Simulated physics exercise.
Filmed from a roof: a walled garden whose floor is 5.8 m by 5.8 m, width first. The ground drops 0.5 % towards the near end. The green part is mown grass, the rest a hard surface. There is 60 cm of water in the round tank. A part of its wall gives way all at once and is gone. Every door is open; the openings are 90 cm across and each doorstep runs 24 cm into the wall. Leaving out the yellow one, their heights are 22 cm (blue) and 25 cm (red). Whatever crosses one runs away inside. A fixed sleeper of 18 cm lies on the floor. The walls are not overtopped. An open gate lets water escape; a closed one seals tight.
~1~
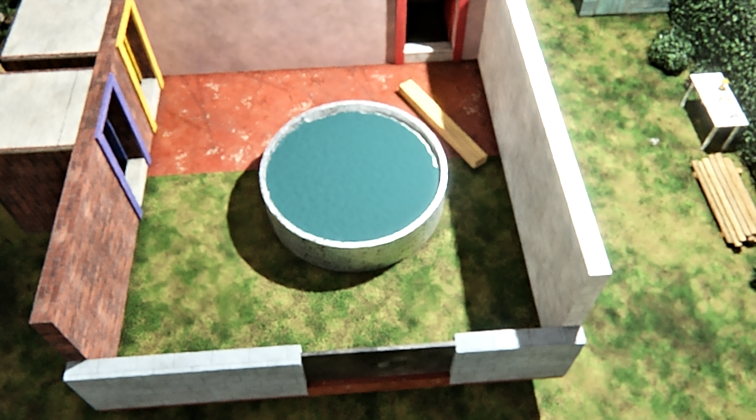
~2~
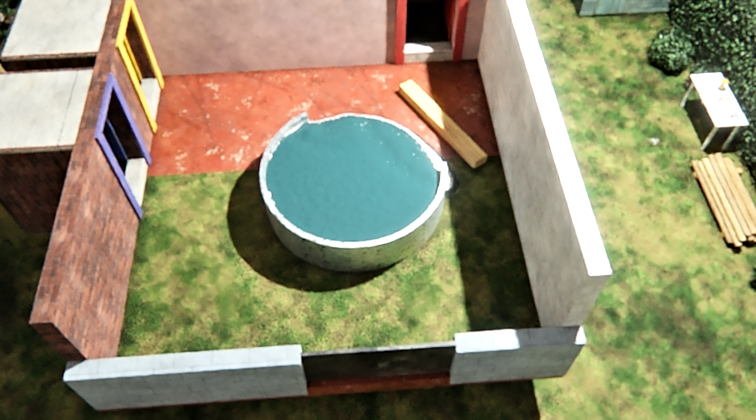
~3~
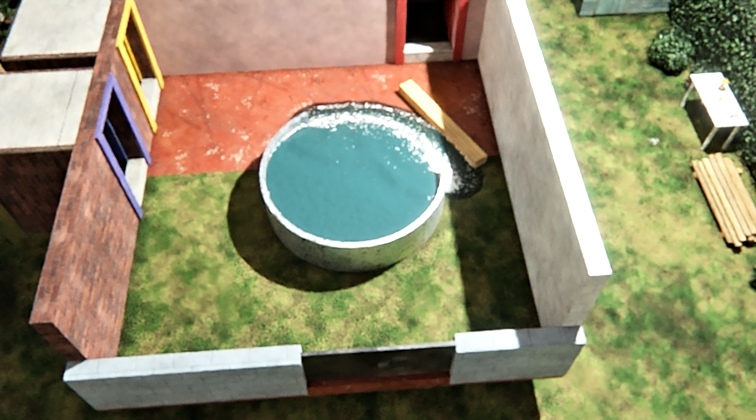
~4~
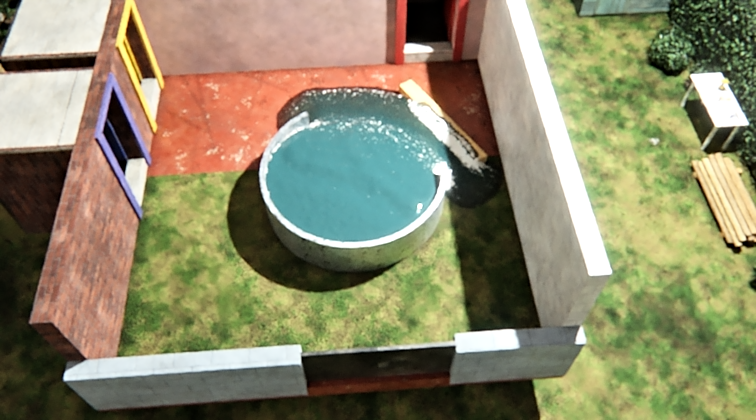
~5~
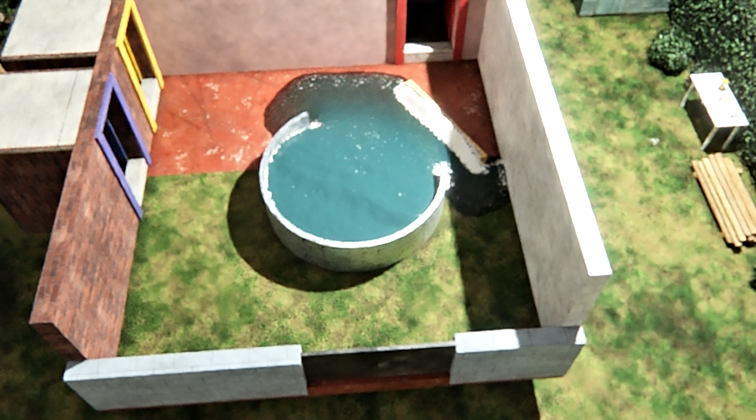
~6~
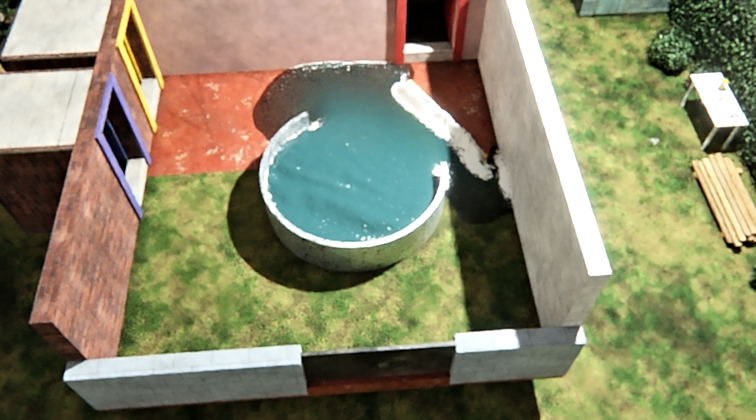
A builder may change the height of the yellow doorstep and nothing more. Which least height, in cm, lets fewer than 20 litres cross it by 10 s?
At least 20 cm or so.
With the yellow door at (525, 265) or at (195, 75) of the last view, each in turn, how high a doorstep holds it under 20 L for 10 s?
Roughly 7.0 and 16 cm.
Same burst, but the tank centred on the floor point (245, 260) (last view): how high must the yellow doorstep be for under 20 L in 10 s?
Some 13.0 cm.
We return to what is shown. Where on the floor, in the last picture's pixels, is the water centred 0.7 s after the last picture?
At about (373, 158).
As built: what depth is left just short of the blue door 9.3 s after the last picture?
Some 8.5 cm.
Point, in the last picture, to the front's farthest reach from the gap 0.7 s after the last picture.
At about (203, 74).
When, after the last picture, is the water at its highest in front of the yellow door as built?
Around 2.4 s.
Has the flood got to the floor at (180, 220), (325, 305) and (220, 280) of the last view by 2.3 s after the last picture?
In that order: Dry, not reached, still dry.
Then, 0.7 s after the last picture water covers 35 % of the floor, deepest (42 cm) near (371, 72); it has not reached the yellow door.
Then, 2.3 s after the last picture water covers 60 % of the floor, deepest (34 cm) near (467, 60); 27 cm at the yellow door, 0 litres in over its 26 cm doorstep.
Then, 9.3 s after the last picture water covers 95 % of the floor, deepest (16 cm) near (113, 384); 9 cm at the yellow door, 0 litres in over its 26 cm doorstep.
At the yellow door as built, the water peaked near 27 cm, 2.3 s after the last picture.
Run again over the same 10 s with other heights there, 39 litres in over 17.5 cm, 3 litres over 24 cm. The limit of 20 litres is kept from about 20 cm up.
